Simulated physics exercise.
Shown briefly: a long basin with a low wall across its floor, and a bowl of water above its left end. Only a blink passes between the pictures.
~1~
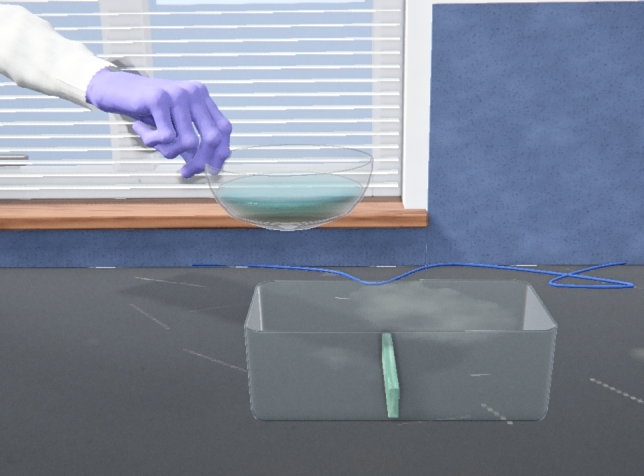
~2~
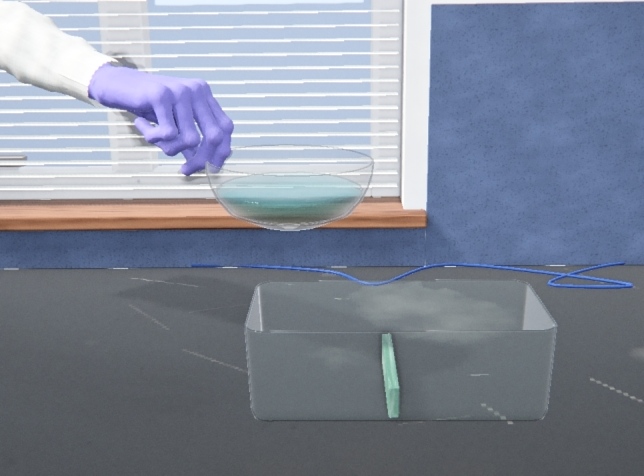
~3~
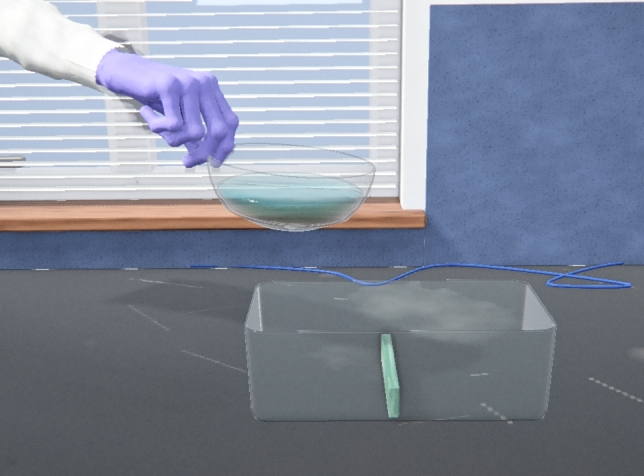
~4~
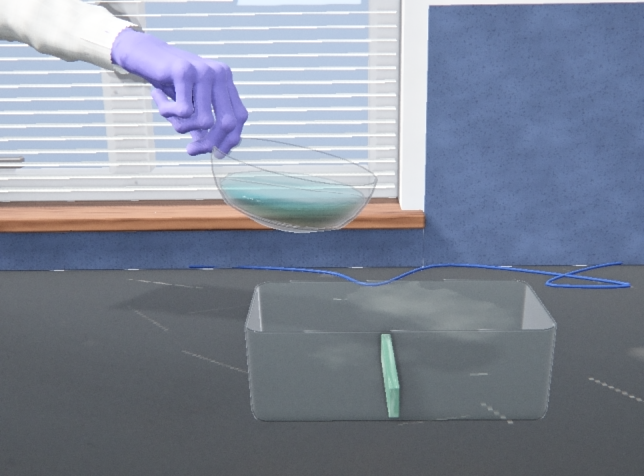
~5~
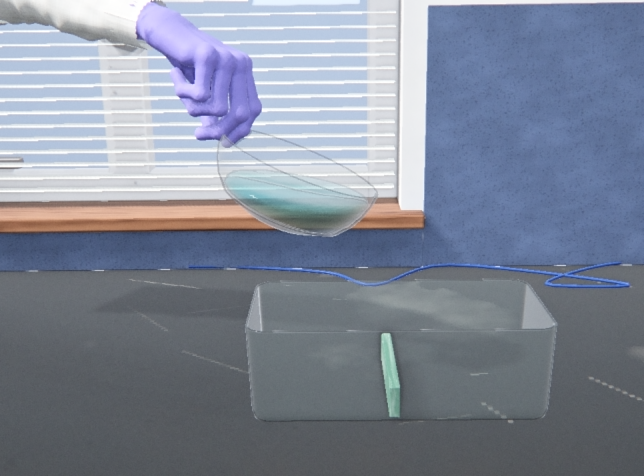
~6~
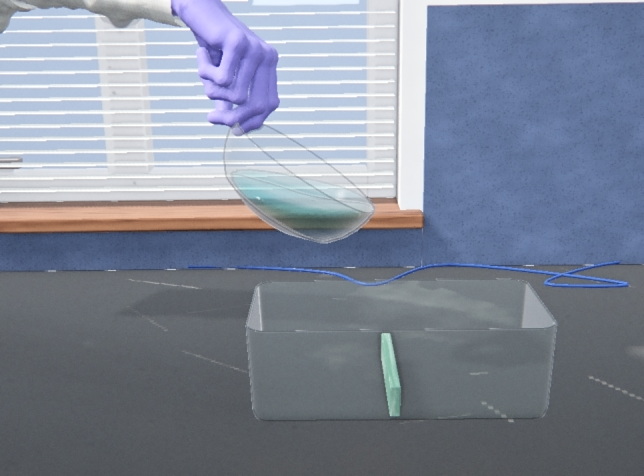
A purple-gloved hand tilts a clear bowl of water rightward above a long basin.
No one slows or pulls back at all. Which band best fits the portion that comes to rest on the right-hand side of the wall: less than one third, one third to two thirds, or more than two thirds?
The share right of the wall is left at a third to two thirds.
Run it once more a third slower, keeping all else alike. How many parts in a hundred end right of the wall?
It comes to some 60 in a hundred.
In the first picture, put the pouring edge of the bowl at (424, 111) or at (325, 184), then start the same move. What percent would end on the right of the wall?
The first start yields 75 per cent, the second 15 per cent.
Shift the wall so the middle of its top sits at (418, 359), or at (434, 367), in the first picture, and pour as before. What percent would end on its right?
I'd expect near 20 percent the first time and near 25 percent the next.
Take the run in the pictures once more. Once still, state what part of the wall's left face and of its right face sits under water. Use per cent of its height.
Close to 30 for the left and 40 for the right.
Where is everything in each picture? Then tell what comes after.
In the first frame, it leans 0°; its right rim is at (372, 160); the water meets the walls at (216, 186) and (364, 185); the long basin's rim runs from (252, 306) to (542, 305); the wall's top is at (390, 360).
In the second frame, it leans 2°; its right rim is at (373, 162); the water meets the walls at (216, 185) and (364, 186).
In the third frame, it leans 6°; its right rim is at (374, 169); the water meets the walls at (217, 182) and (364, 189).
In the fourth frame, it leans 14°; its right rim is at (376, 180); the water meets the walls at (219, 179) and (366, 193).
In the fifth frame, it leans 23°; its right rim is at (376, 194); the water meets the walls at (225, 176) and (367, 198).
In the sixth frame, it leans 35°; its right rim is at (373, 210); the water meets the walls at (231, 173) and (369, 201).
A moment on, the bowl is tipped on its side and 5 per cent is still to pour, 11 is left of the wall and 44 right of it.
Next, the bowl is tipped right over and 0 per cent is still to pour, 34 is left of the wall and 59 right of it.
Then the bowl is tipped right over and 0 per cent is still to pour, 37 is left of the wall and 58 right of it.
Later the bowl is tipped right over and 0 per cent is still to pour, 38 is left of the wall and 58 right of it.
At rest 39 per cent lies left of the wall, 58 right of it and 4 outside.
